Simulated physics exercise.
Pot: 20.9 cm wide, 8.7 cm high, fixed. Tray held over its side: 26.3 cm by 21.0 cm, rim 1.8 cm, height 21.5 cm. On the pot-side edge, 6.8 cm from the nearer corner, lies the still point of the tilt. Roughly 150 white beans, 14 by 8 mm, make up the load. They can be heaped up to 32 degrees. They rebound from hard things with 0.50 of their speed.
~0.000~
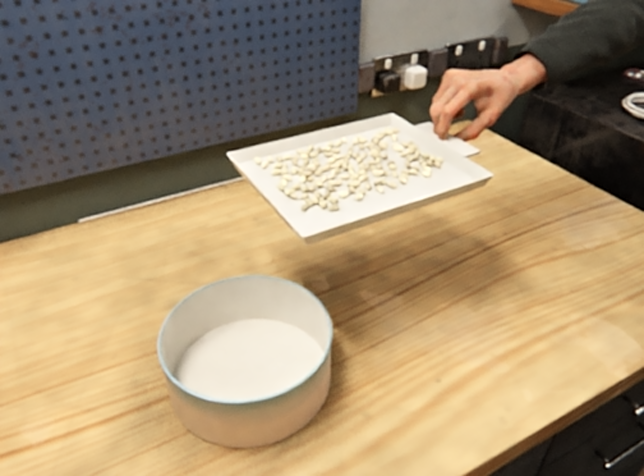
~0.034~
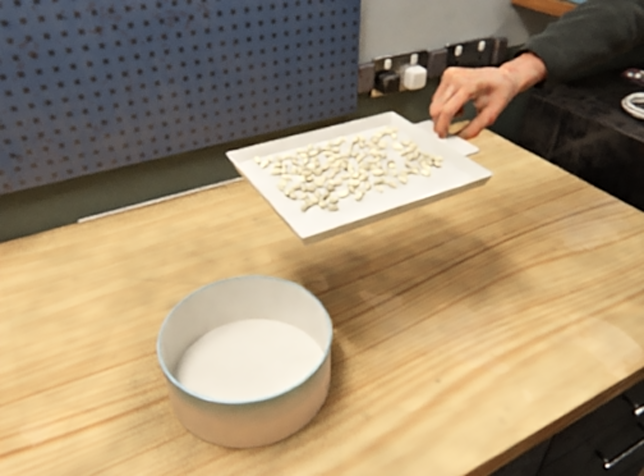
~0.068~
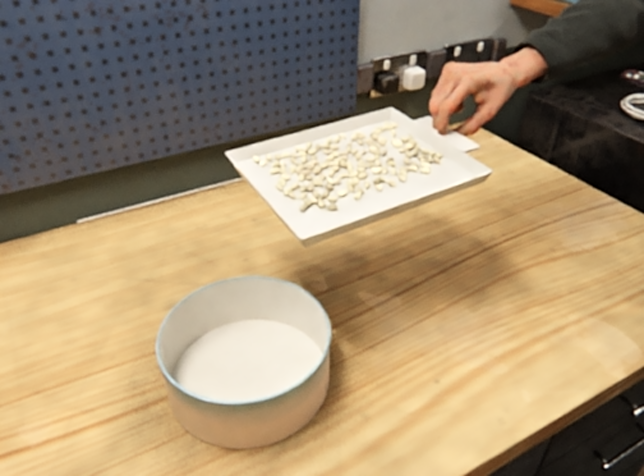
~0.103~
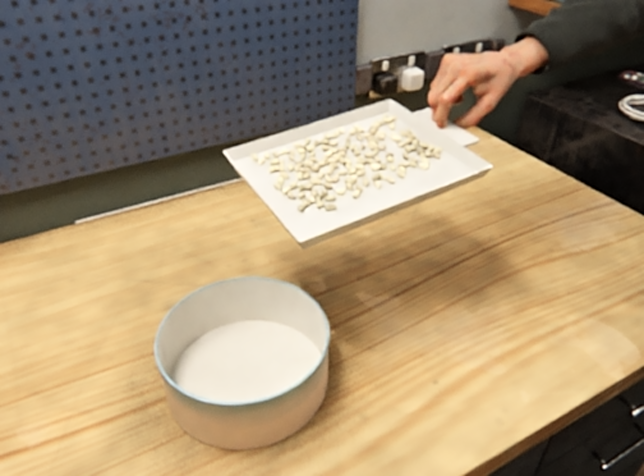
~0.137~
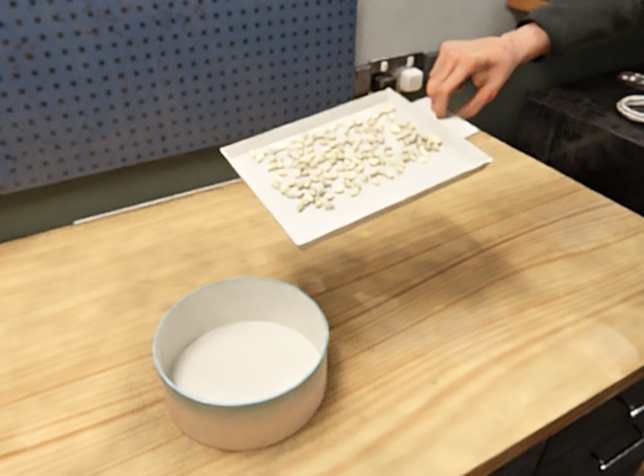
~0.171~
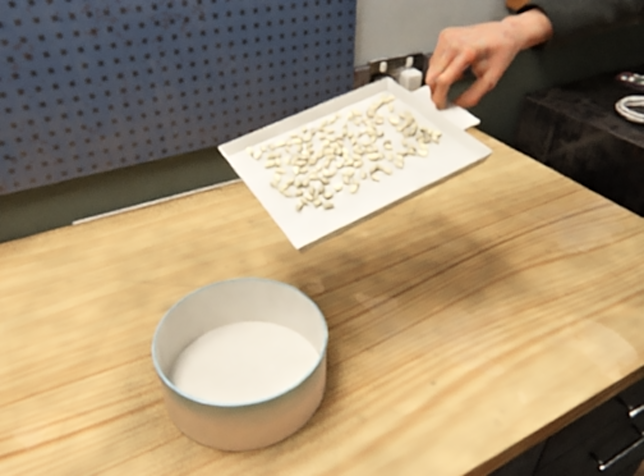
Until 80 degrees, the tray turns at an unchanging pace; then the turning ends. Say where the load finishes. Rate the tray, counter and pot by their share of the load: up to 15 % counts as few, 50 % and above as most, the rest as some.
Left on the tray: Few; counter: Few; pot: Most.
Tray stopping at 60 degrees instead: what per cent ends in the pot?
In that case some 70 per cent.
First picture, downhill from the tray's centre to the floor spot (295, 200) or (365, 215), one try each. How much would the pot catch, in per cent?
That would be close to 75 per cent, then close to 55 per cent.
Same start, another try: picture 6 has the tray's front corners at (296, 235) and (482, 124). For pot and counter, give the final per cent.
Pot: 35, counter: 55.
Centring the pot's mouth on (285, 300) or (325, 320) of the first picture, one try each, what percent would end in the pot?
The shares would be near 75 and 85 per cent respectively.
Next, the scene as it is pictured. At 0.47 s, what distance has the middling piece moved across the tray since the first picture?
Displacement on the tray: Roughly 5 cm.
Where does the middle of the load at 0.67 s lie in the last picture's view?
Around (286, 242).
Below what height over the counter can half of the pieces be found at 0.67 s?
Height: Around 22 cm.
After 0.47 s, tilt 46 degrees; the tray holds 100 %, the pot 0 %.
After 0.67 s, tilt 68 degrees; the tray holds 75 %, the pot 0 %.
After 0.98 s, tilt 80 degrees; the tray holds 5 %, the pot 90 %.
By 1.8 s all is still; tray 5 %, counter 0 %, pot 95 %.
